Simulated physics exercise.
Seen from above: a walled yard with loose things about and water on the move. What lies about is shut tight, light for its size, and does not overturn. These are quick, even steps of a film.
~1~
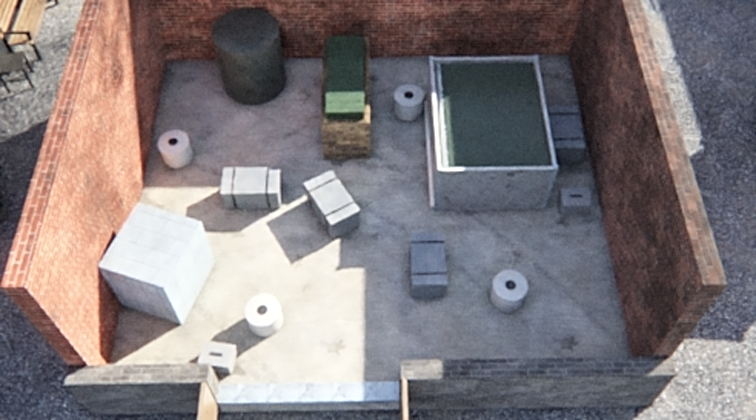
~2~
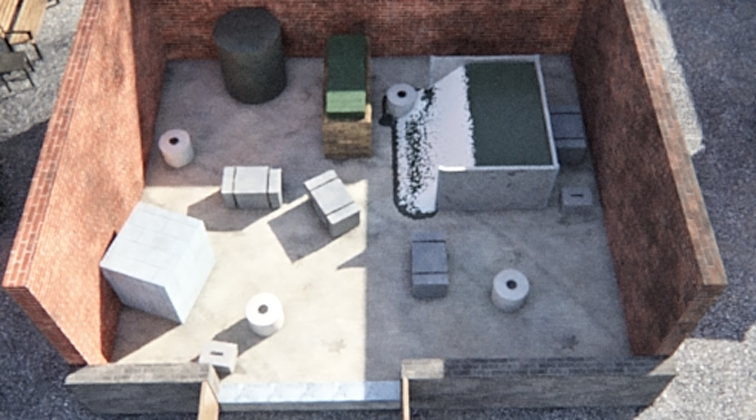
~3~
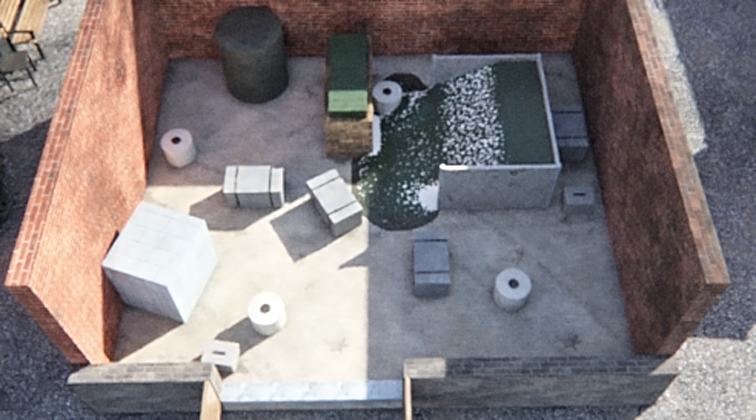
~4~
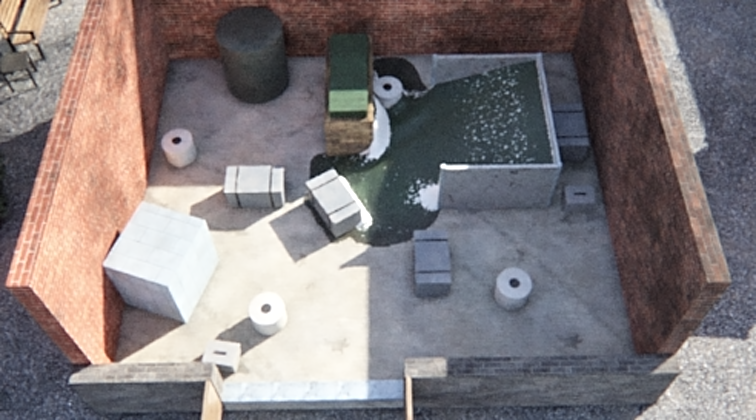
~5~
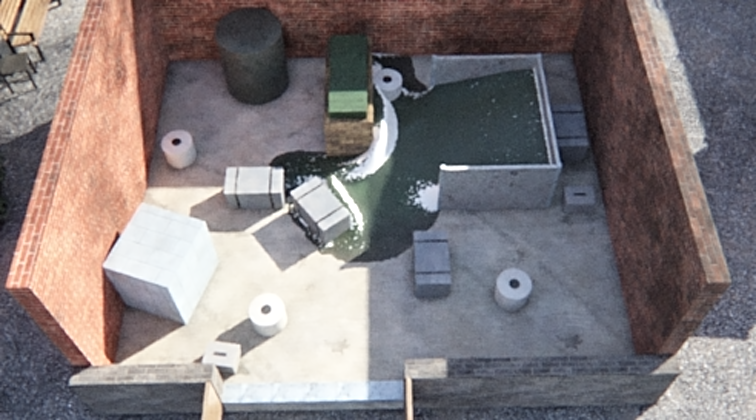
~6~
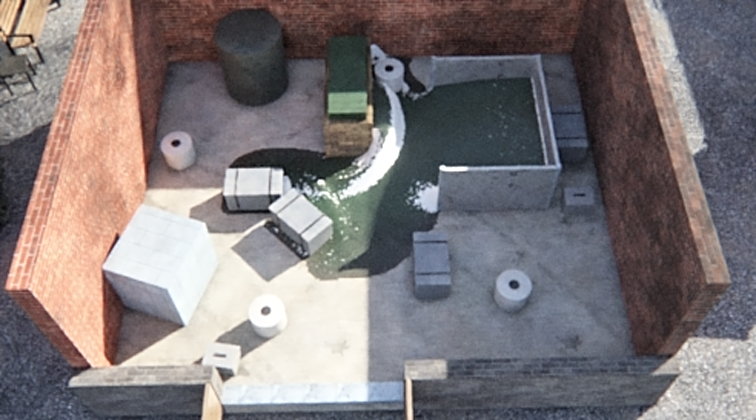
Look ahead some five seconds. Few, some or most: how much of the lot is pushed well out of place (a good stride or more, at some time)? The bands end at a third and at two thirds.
That comes to two thirds or more.
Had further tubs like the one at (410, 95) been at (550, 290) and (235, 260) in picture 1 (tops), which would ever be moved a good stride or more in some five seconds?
In that order: Not that far, yes.
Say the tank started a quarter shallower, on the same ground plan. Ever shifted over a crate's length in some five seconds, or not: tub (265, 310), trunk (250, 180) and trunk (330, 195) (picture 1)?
As listed: Pushed that far, that far or more, that far or more.
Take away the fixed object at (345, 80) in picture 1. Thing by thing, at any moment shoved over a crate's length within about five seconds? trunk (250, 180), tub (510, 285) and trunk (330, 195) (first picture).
In turn: Pushed that far, not that far, pushed that far.
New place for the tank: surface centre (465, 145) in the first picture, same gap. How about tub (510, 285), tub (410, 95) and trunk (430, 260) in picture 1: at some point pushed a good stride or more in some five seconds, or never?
One after the other: Never so far, never so far, not that far.
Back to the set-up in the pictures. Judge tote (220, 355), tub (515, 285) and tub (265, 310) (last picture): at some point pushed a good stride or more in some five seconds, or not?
In turn: Under that, under that, yes.
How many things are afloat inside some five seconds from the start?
The number is 5.
A moment on, 2 of 10 are well off their spots; 0 afloat.
Next, 5 of 10 are well off their spots; 2 afloat.
Later, 5 of 10 are well off their spots; 4 afloat.
In the end, 7 of 10 are well off their spots, and 7 have been at some point; 5 afloat.
